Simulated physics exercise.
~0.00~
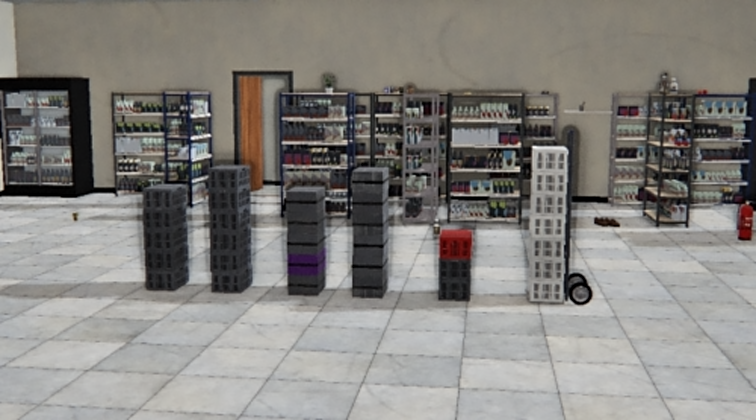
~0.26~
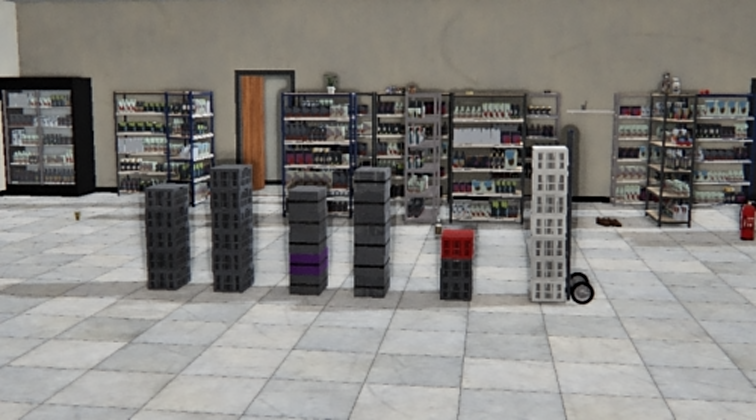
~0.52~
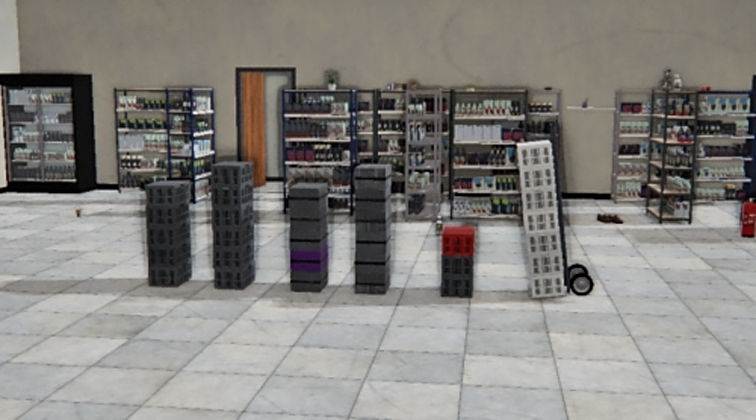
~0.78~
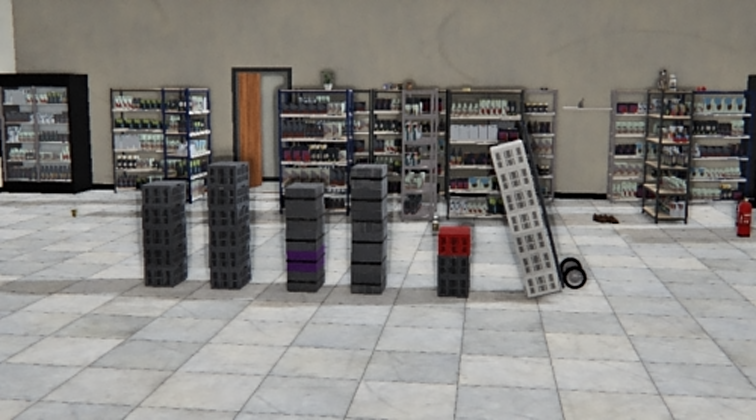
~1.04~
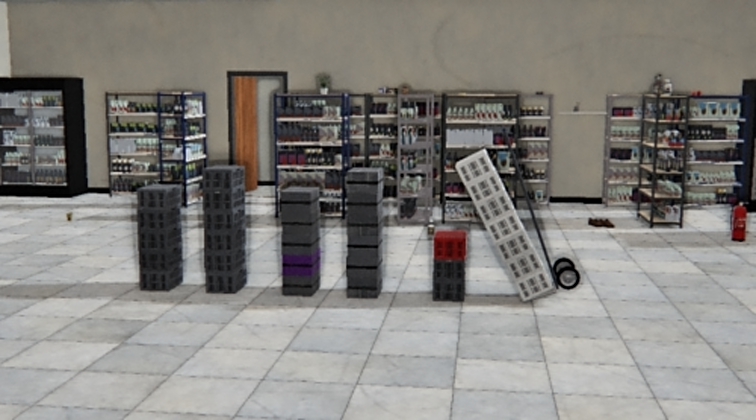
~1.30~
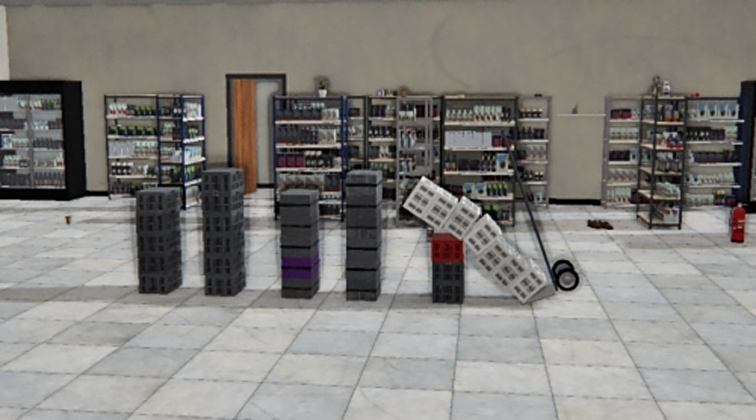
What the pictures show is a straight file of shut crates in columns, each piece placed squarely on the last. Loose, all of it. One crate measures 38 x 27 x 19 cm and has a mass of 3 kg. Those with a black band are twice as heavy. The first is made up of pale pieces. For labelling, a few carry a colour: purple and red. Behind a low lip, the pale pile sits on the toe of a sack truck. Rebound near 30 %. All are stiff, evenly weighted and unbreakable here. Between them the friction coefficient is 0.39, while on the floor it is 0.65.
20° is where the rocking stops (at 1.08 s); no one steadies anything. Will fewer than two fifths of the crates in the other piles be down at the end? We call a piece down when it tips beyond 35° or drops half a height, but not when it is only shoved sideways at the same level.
Yes.
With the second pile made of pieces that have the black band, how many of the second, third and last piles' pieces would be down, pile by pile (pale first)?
Down per pile - second: 0, third: 0, last: 0.
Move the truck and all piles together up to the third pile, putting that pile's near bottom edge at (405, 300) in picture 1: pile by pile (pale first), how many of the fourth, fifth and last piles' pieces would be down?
Fourth 0, fifth 0, last 0.
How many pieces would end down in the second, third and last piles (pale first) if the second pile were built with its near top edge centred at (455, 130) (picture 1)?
Down by pile: Second 8, third 6, last 5.
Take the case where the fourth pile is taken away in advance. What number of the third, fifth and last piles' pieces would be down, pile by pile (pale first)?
Then third 0, fifth 0, last 0.
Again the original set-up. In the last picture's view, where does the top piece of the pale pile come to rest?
Somewhere about (397, 282).
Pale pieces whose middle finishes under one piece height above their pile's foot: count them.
Pale pieces: 4.
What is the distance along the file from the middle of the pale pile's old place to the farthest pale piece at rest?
Distance: Near 130 cm.
After 1.38 s, 7 of the pale pile down; none of the 25 other crates down, 1 disturbed; red crate 27 mm from its place.
After 1.50 s, 7 of the pale pile down; none of the 25 other crates down, 4 disturbed; red crate 6 cm from its place.
After 1.88 s, 7 of the pale pile down; none of the 25 other crates down, 6 disturbed; red crate 57 mm from its place.
In the end (2.8 s), 7 of the pale pile down; none of the 25 other crates down, 6 disturbed; red crate 58 mm from its place; purple crate unmoved. That is 0 per cent. From the last view, middles, red crate near (443, 247), purple crate near (301, 264).
